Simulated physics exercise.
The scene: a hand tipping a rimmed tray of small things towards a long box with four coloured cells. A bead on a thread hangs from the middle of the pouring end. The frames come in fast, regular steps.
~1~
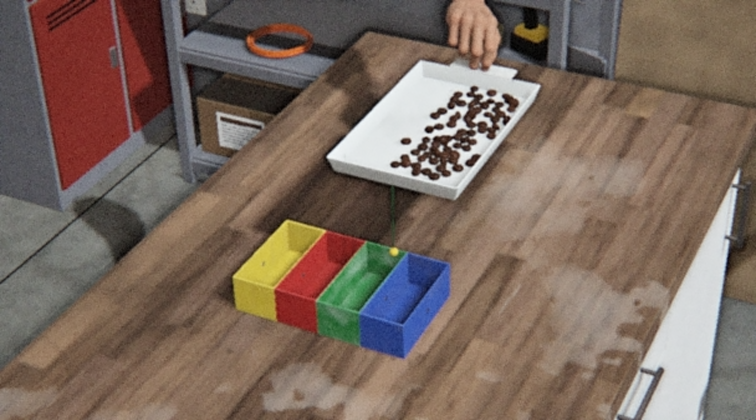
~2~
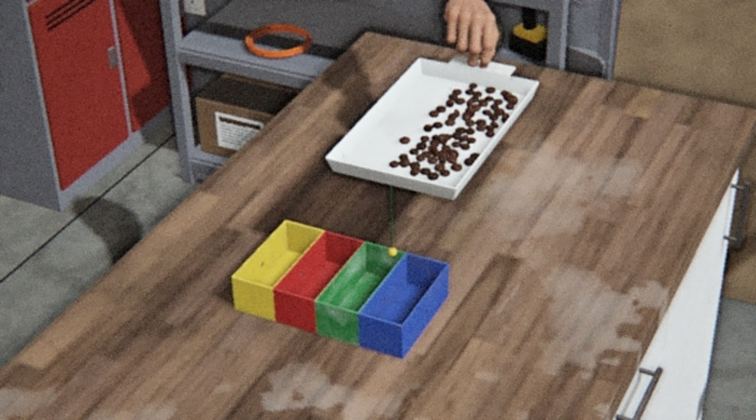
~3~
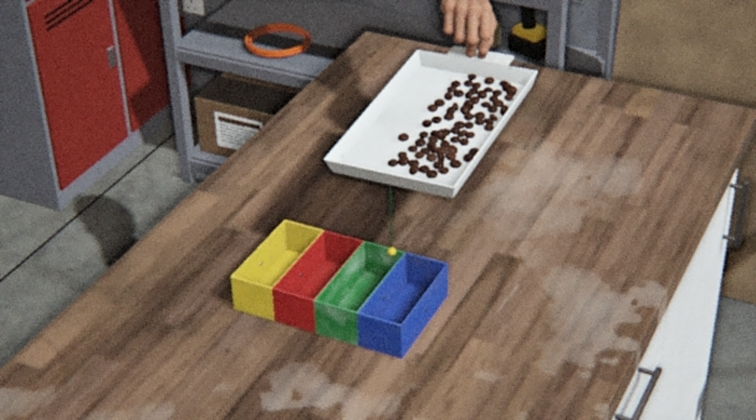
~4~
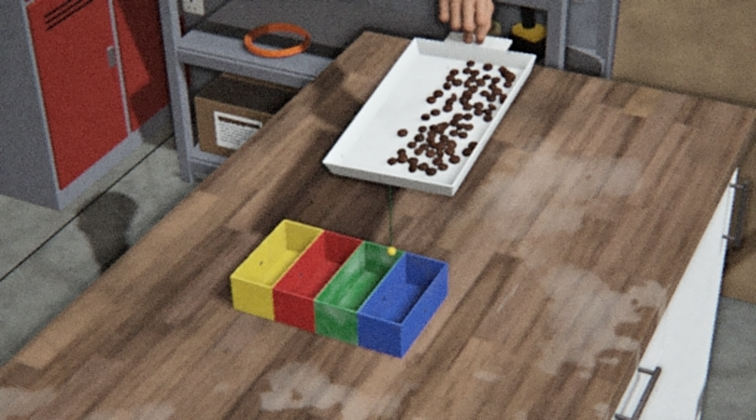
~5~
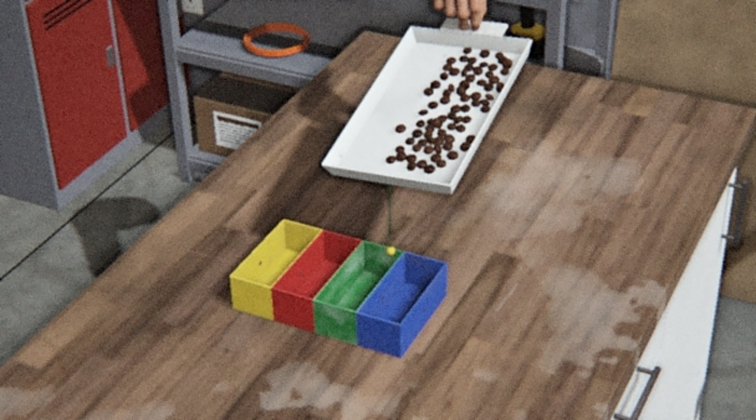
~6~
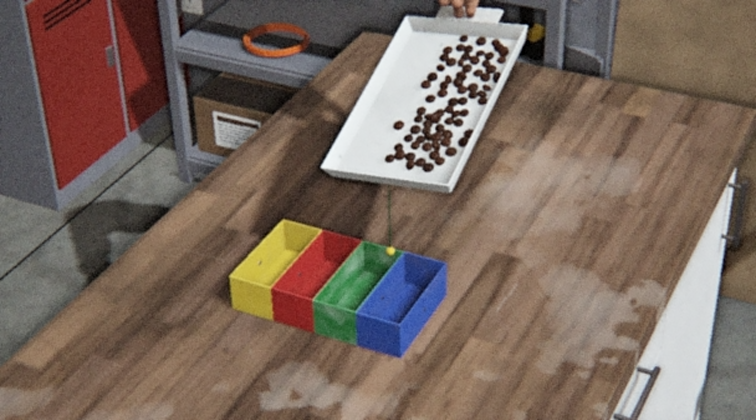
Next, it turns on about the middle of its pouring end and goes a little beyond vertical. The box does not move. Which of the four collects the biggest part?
It favours the red compartment.
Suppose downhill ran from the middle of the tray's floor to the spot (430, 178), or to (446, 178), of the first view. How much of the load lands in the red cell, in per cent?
The first gives 0 %, the second 0 %.
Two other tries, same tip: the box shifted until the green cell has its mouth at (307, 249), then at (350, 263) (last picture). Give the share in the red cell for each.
First some 0, then 50 per cent.
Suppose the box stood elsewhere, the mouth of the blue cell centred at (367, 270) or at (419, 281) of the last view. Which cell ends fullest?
One: That green cell. Two: The red cell.
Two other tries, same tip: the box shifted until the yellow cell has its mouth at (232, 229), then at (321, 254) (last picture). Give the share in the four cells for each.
In turn 90 and 90 in a hundred.
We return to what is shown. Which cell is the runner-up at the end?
It is green.
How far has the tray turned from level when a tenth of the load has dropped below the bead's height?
Near 80 degrees.
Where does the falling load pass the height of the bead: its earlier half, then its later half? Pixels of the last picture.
At about (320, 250), then at (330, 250).
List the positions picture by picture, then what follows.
The first picture shows corners of the pouring end near (334, 156) and (455, 185), level; middle of the load near (462, 132), flat chocolate drops; bead on its thread near (394, 252); yellow cell near (255, 295); red cell near (296, 308); green cell near (339, 320); blue cell near (382, 333).
The second picture shows corners of the pouring end near (333, 156) and (453, 185), level; middle of the load near (461, 131).
The third picture shows corners of the pouring end near (331, 157) and (452, 183), tipped barely, lowest at the left corner; middle of the load near (459, 125).
The fourth picture shows corners of the pouring end near (330, 160) and (450, 182), tipped a little, lowest at the left corner; middle of the load near (458, 117).
The fifth picture shows corners of the pouring end near (329, 162) and (448, 181), tipped clearly, lowest at the left corner; middle of the load near (456, 109).
The sixth picture shows corners of the pouring end near (328, 164) and (446, 181), tipped clearly, lowest at the left corner; middle of the load near (453, 102); yellow cell near (252, 295); red cell near (293, 307); green cell near (335, 319); blue cell near (379, 332).
Shortly afterwards, tray tipped steeply; all but a few on the tray; a little falling or outside the box.
Next, tray tipped past a quarter turn; a little on the tray; near two thirds in the red cell; near a quarter in the green cell; a little in the yellow cell; only a few in the blue cell; a little falling or outside the box.
Some moments later, tray tipped past a quarter turn; the bulk in the red cell; near a quarter in the green cell; a little in the yellow cell; only a few in the blue cell.
In the end, tray tipped past a quarter turn; the bulk in the red cell; near a quarter in the green cell; a little in the yellow cell; only a few in the blue cell.
